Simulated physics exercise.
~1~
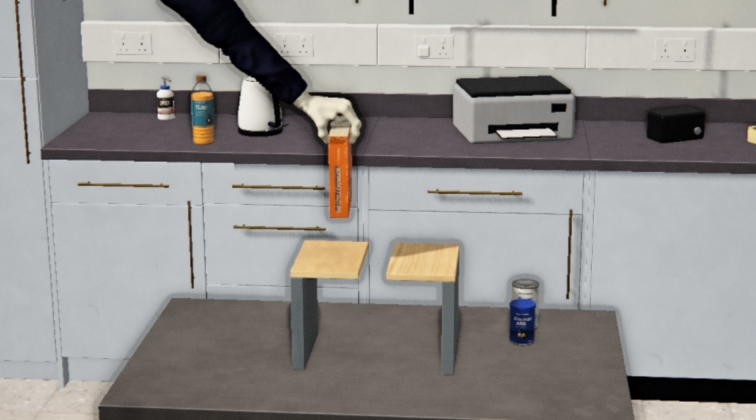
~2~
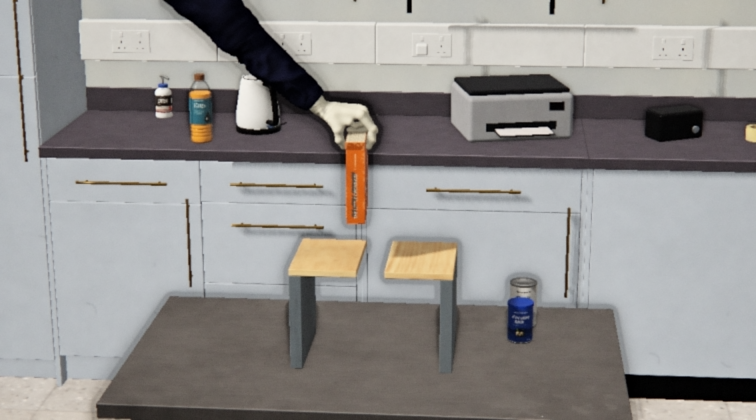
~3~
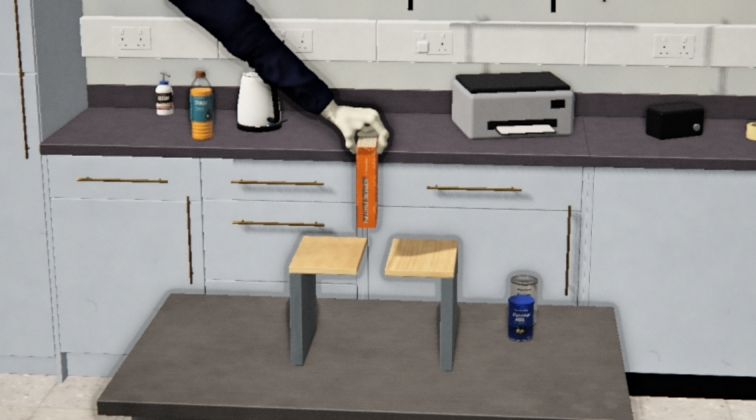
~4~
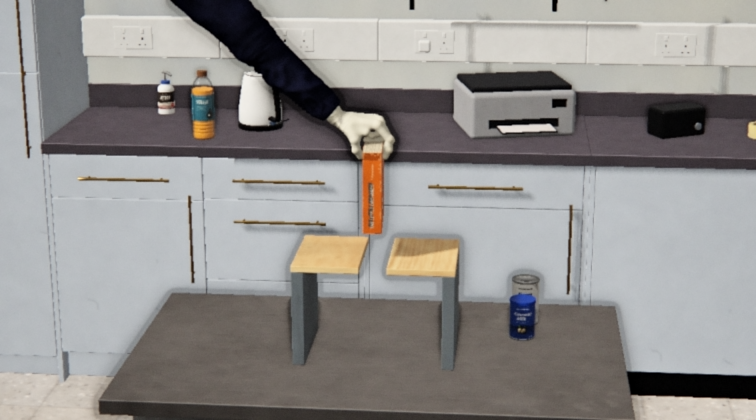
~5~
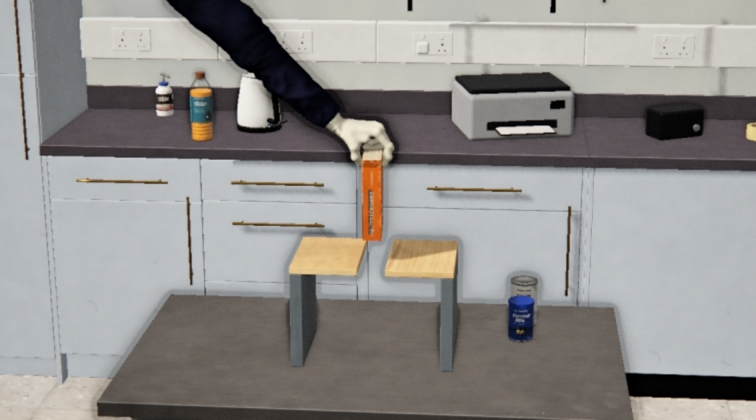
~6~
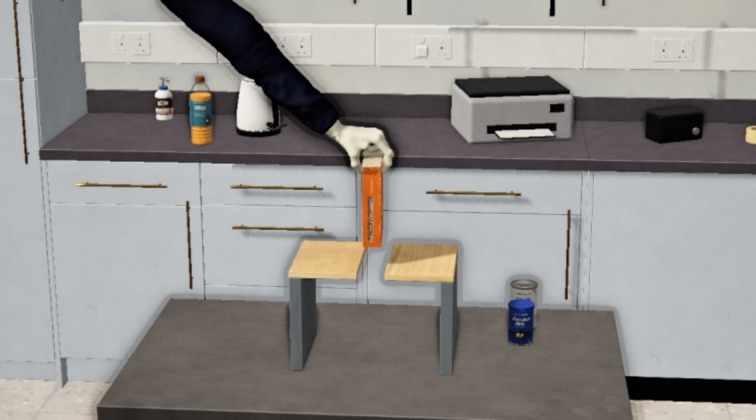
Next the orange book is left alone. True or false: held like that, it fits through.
True.
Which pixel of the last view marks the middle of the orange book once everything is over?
Pretty much around (373, 317), I'd say.
Then, 0.20 s on from there, orange book shifted a little near (373, 218).
Then, 0.30 s on from there, orange book shifted about its own width near (373, 276).
Then, 0.40 s on from there, orange book shifted well along near (373, 316).
In the end, moved from the start, orange book; the other 2 unmoved. At the end, from the last picture's camera, orange book near (373, 317). The book reaches the table.
